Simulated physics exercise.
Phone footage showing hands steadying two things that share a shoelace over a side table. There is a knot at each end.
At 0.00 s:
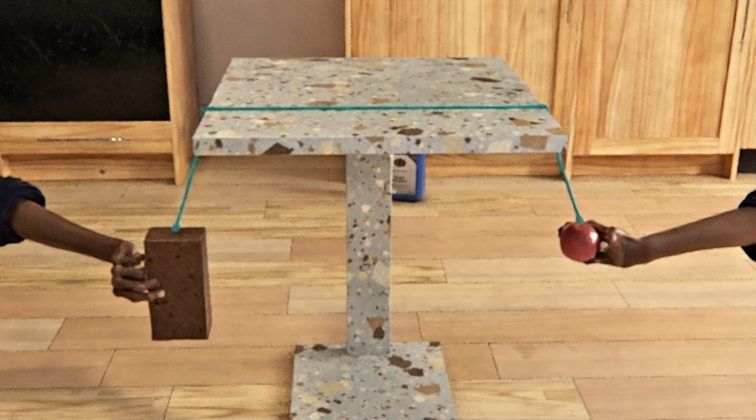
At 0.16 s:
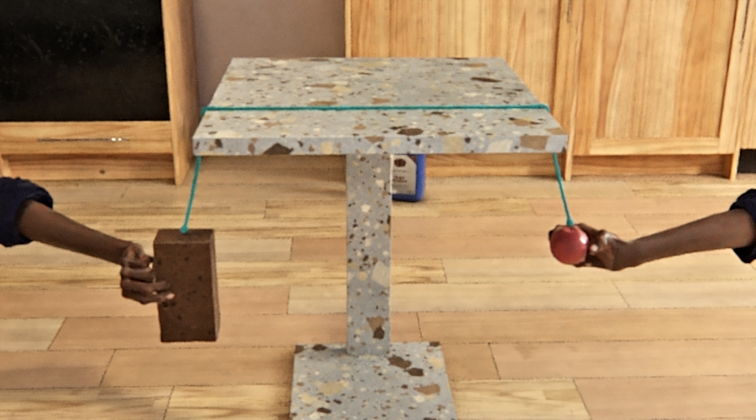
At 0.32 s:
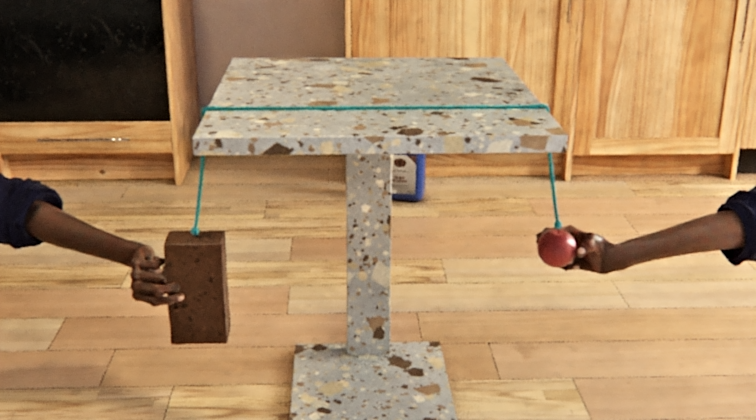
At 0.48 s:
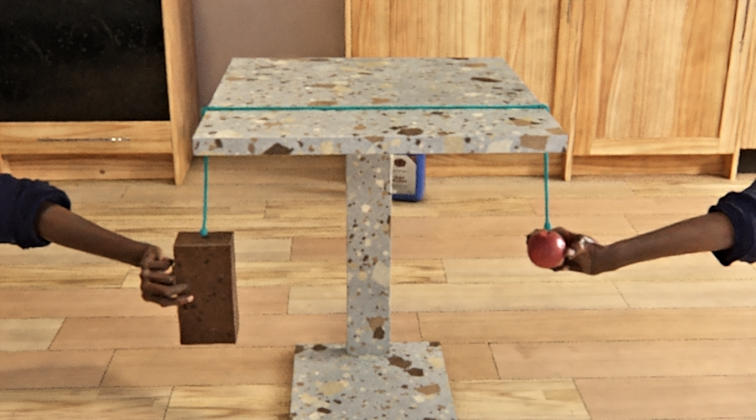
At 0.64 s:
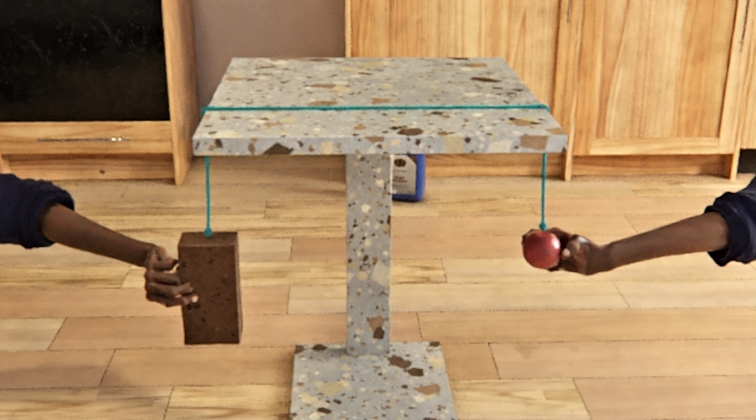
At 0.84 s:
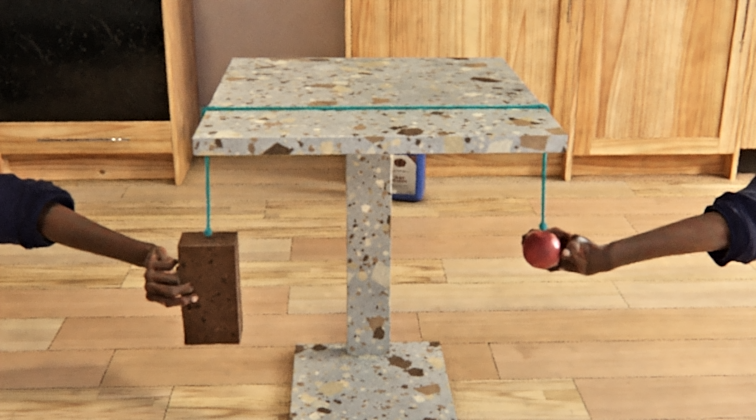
Two hands, reaching in from either side, move a brown brick at left and a red apple at right slowly inward, until their slanting cords hang straight, then keep them still. A teal shoelace knotted to both crosses a speckled grey pedestal table between them. The unmoving camera faces it from slightly above in a room with plank flooring, wooden cabinets and a blue container behind.
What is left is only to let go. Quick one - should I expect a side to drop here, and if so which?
The left one drops.
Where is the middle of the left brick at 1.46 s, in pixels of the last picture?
Roughly (230, 414).
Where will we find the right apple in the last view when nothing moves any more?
(169, 158), give or take.
By 1.46 s, left brick down on the floor; right apple pulled up onto the top near (515, 85).
By 2.02 s, left brick down on the floor; right apple pulled up onto the top near (309, 85).
When it is over, left brick down on the floor; right apple higher near (169, 158). The shoelace goes down on the left.
